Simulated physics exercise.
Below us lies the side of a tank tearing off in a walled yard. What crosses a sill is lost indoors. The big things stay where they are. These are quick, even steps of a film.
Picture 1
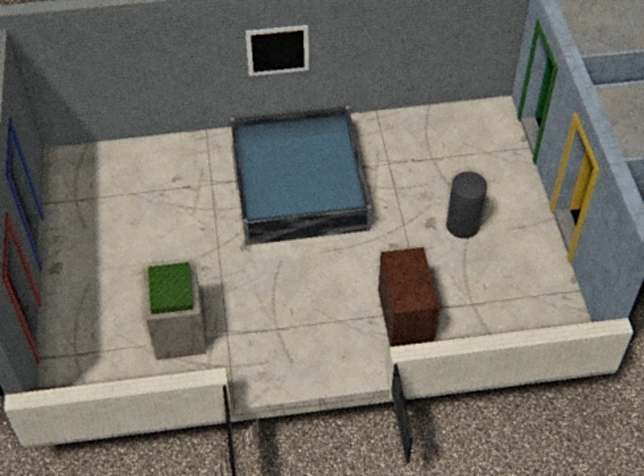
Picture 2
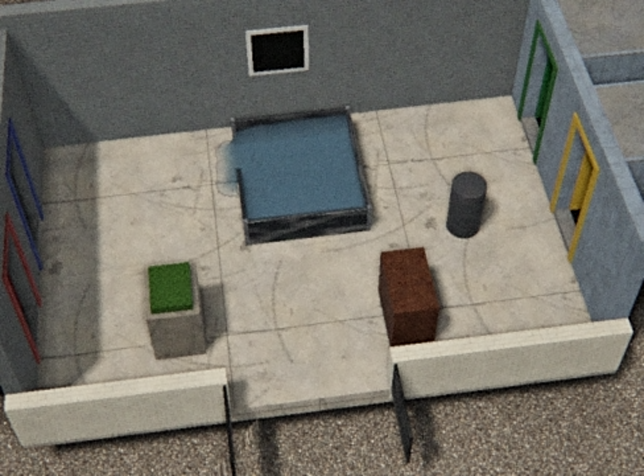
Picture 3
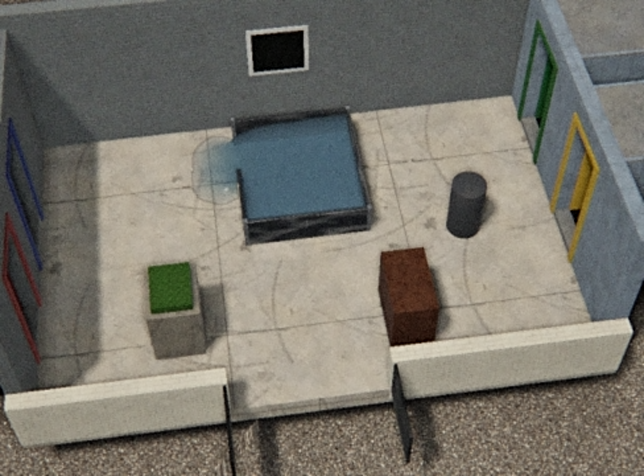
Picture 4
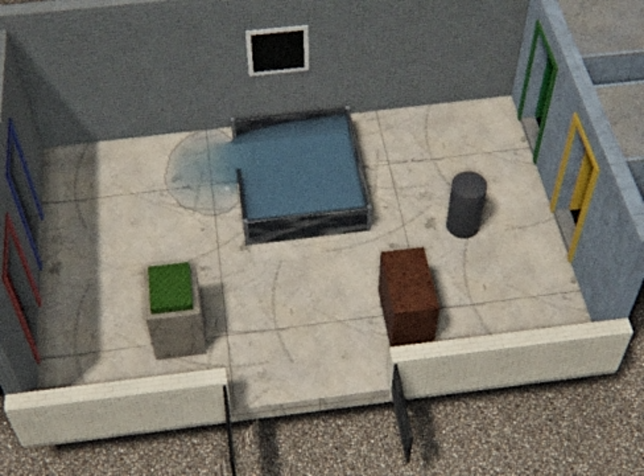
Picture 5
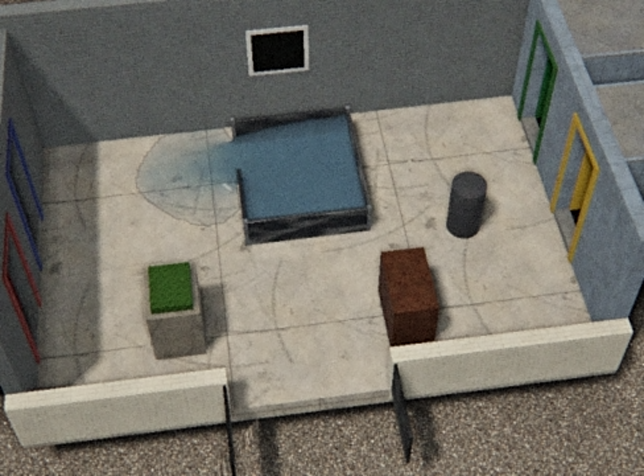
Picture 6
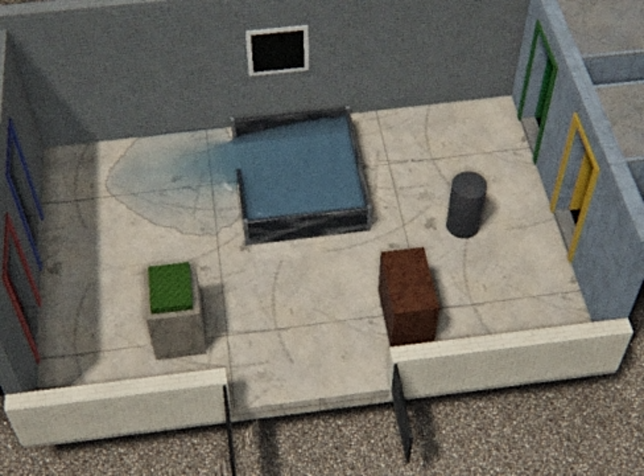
Water poured out through the left side of a blue, open tank in a walled yard, then spread steadily leftward across the pale floor in a widening, thin sheet behind the green-topped block.
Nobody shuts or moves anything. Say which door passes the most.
The red doorway takes the most.
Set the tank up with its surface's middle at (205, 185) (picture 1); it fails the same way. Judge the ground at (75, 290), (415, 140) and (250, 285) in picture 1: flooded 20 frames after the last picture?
In that order: Flooded, clear, no water.
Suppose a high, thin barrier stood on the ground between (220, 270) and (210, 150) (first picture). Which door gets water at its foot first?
It is the blue door.
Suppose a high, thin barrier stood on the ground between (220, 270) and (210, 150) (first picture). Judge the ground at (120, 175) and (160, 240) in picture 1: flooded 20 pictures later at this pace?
In turn: Under water, no water.
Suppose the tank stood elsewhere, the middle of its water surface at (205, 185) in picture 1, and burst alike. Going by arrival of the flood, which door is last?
It is the door marked yellow.
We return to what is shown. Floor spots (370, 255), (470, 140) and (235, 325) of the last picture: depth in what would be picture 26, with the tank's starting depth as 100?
In that order: 0, 0 and 0 per cent.
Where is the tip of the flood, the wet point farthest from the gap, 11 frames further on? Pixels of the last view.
At about (40, 305).
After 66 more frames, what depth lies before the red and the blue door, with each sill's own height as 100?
Near 190 and 50 in a hundred.
A moment on, water covers 20 % of the floor; blue door not reached, green door not reached, yellow door not reached, red door not reached.
Next, water covers 20 % of the floor; blue door wet at the sill, nothing in, green door not reached, yellow door not reached, red door not reached.
Then, water covers 30 % of the floor; blue door a trickle in, green door not reached, yellow door not reached, red door wet at the sill, nothing in.
Later, water covers 45 % of the floor; blue door a trickle in, green door not reached, yellow door not reached, red door a trickle in.
In the end, water covers 65 % of the floor; blue door a trickle in, green door not reached, yellow door not reached, red door some in; the red door has let in the most.
